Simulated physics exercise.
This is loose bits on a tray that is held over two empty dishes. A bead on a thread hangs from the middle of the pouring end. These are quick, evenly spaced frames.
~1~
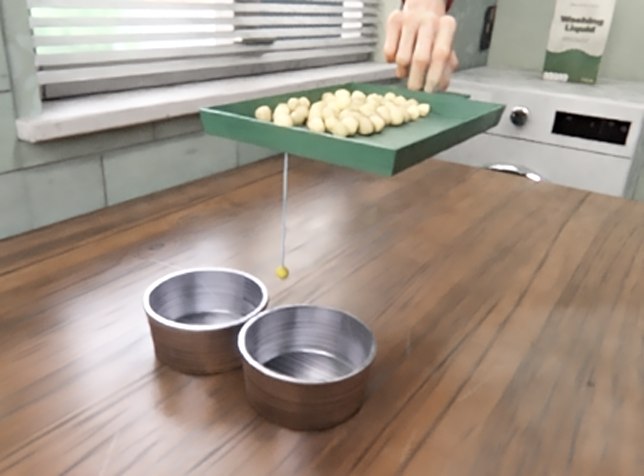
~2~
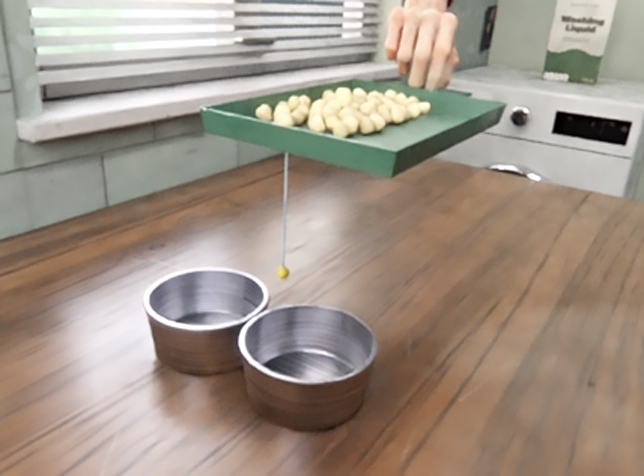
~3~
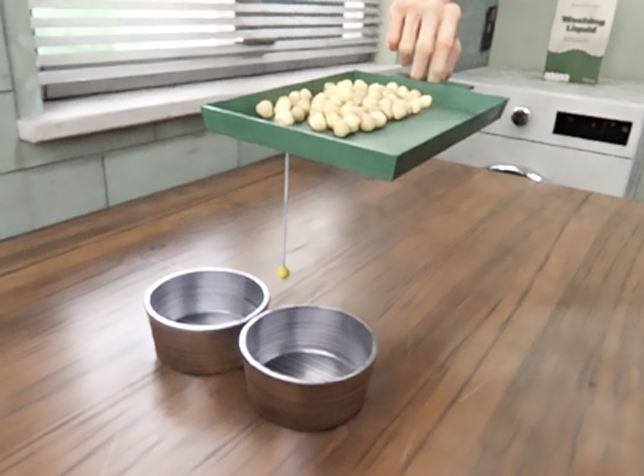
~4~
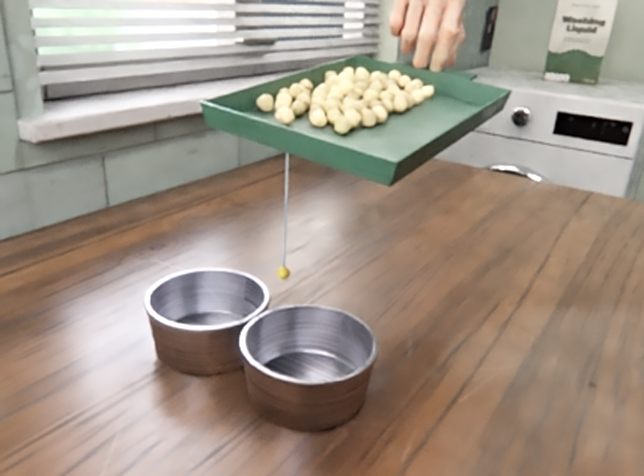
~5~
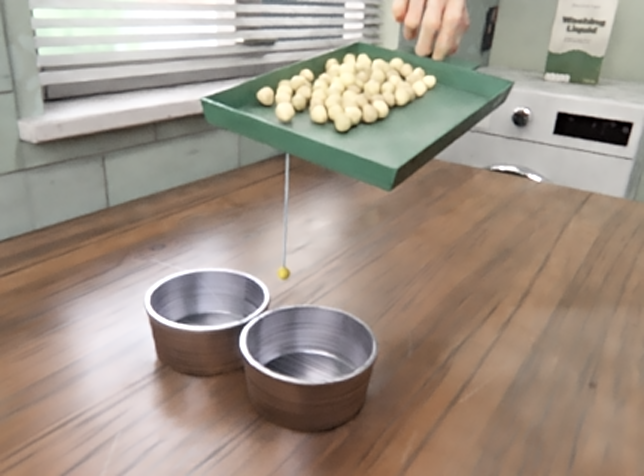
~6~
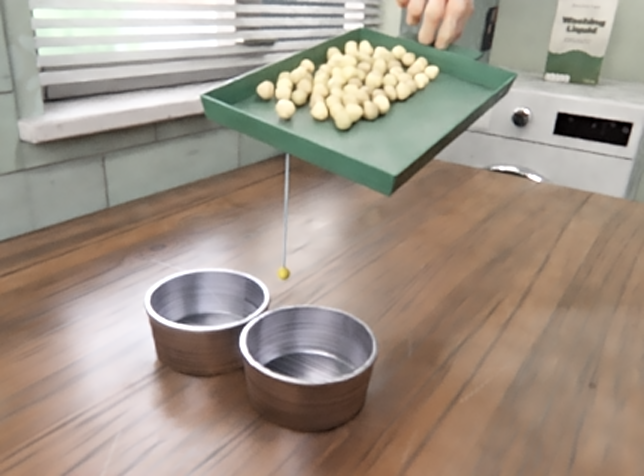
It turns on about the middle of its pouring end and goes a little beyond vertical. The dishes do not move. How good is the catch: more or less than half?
Caught overall: Under half.
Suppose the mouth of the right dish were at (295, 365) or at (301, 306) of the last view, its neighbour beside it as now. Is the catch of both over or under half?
At the first place less than half, at the second the smaller part.
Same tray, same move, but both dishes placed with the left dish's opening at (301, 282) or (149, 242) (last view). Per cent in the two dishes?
About 70 and 0 per cent.
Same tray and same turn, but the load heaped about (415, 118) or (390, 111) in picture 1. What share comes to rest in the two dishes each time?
Roughly 20 per cent, and 30 per cent.
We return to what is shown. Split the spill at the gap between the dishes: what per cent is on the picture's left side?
Roughly 0 in a hundred.
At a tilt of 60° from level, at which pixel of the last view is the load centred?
Around (384, 120).
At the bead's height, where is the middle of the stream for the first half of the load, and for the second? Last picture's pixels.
The first part at (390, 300); the rest at (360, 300).
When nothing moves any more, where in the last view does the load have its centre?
Around (370, 367).
Just after the last frame, tray tipped steeply; almost all on the tray; just a few in the right dish; just a few in the air.
A moment on, tray tipped right over; the larger part on the tray; about a tenth in the right dish; about a tenth outside both.
Further on, tray tipped past a quarter turn; roughly a quarter in the right dish; the larger part outside both.
When it is over, tray tipped past a quarter turn; roughly a quarter in the right dish; not one in the left dish; the larger part outside both.
